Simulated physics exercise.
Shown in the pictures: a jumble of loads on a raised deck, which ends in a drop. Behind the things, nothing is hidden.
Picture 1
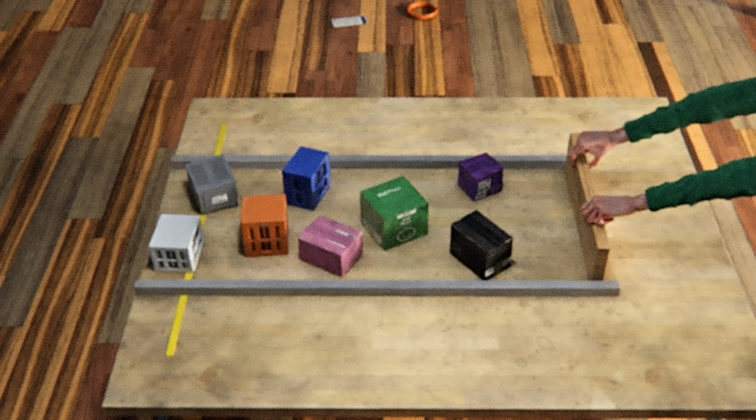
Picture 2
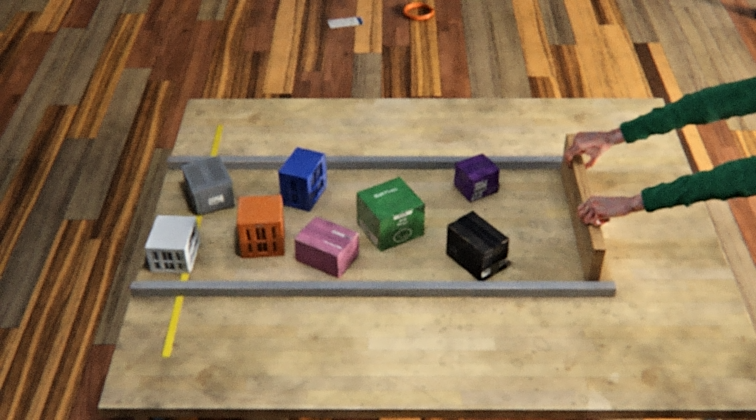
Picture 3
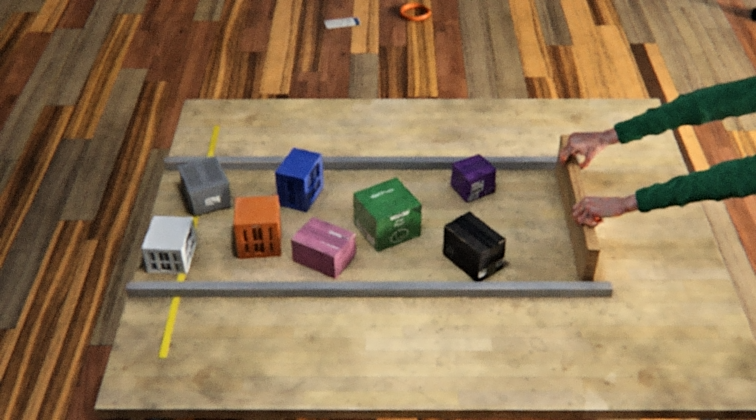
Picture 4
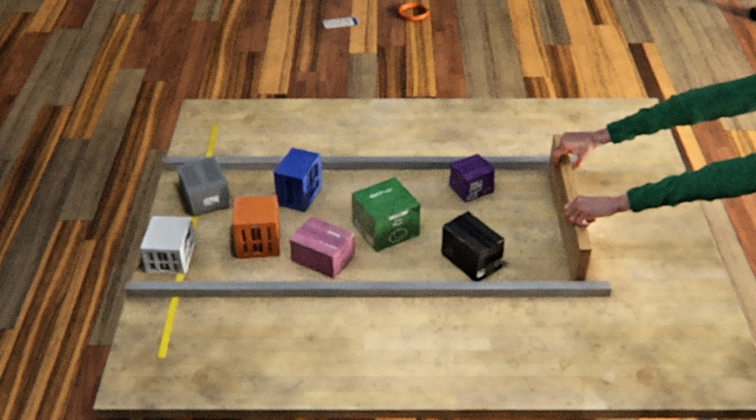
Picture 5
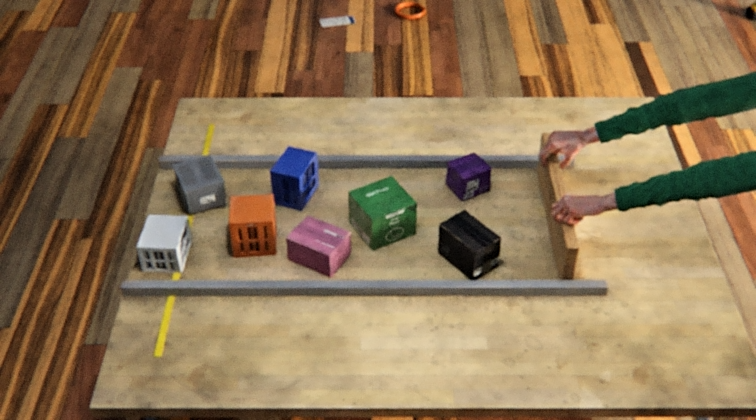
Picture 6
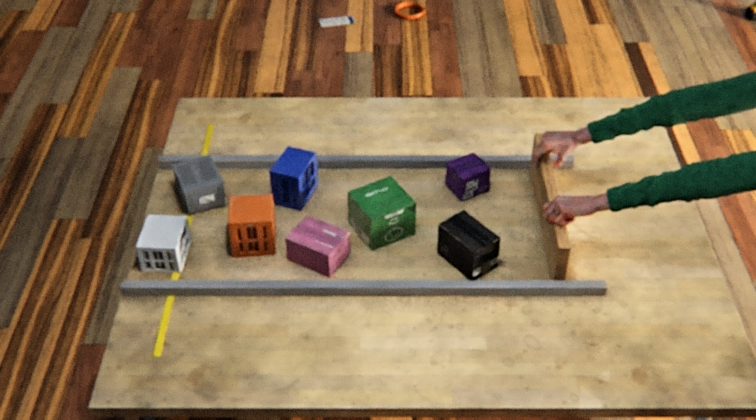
A person's green-sleeved arms reach in from the right, gripping a wooden plank between two grey rails on a pale raised deck, seen from above at an angle. White, grey, orange, blue, pink, green, purple and black boxes and crates sit scattered leftward, the white one near a yellow tape line. The hands slide the plank a little left, the loads keep their places, and the camera drifts slightly.
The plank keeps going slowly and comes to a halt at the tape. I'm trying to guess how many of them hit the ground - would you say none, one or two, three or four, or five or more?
Fallen: Five or more.
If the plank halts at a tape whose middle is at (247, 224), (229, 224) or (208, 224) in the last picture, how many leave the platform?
1, 2, 3.
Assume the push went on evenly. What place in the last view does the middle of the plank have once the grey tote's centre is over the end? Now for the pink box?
First one: Around (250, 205). Other one: Around (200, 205).
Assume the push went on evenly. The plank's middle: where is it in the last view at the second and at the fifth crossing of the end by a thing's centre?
Near (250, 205) first, near (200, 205) second.
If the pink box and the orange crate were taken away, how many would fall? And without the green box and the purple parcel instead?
First 3, then 4.
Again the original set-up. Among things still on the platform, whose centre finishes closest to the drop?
The green box.
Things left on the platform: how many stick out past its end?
It would come to 1.
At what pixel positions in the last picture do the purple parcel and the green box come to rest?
Near (180, 171) and (162, 203).
Soon after, none off yet; white crate at rest near (164, 244); grey tote at rest near (199, 185); orange crate at rest near (253, 226).
Then, none off yet; white crate moving near (160, 243); grey tote at rest near (199, 185); orange crate moved about its own width near (210, 223).
At rest, the number that fall off is five or more; fallen, pink box, blue crate, orange crate, grey tote and white crate.
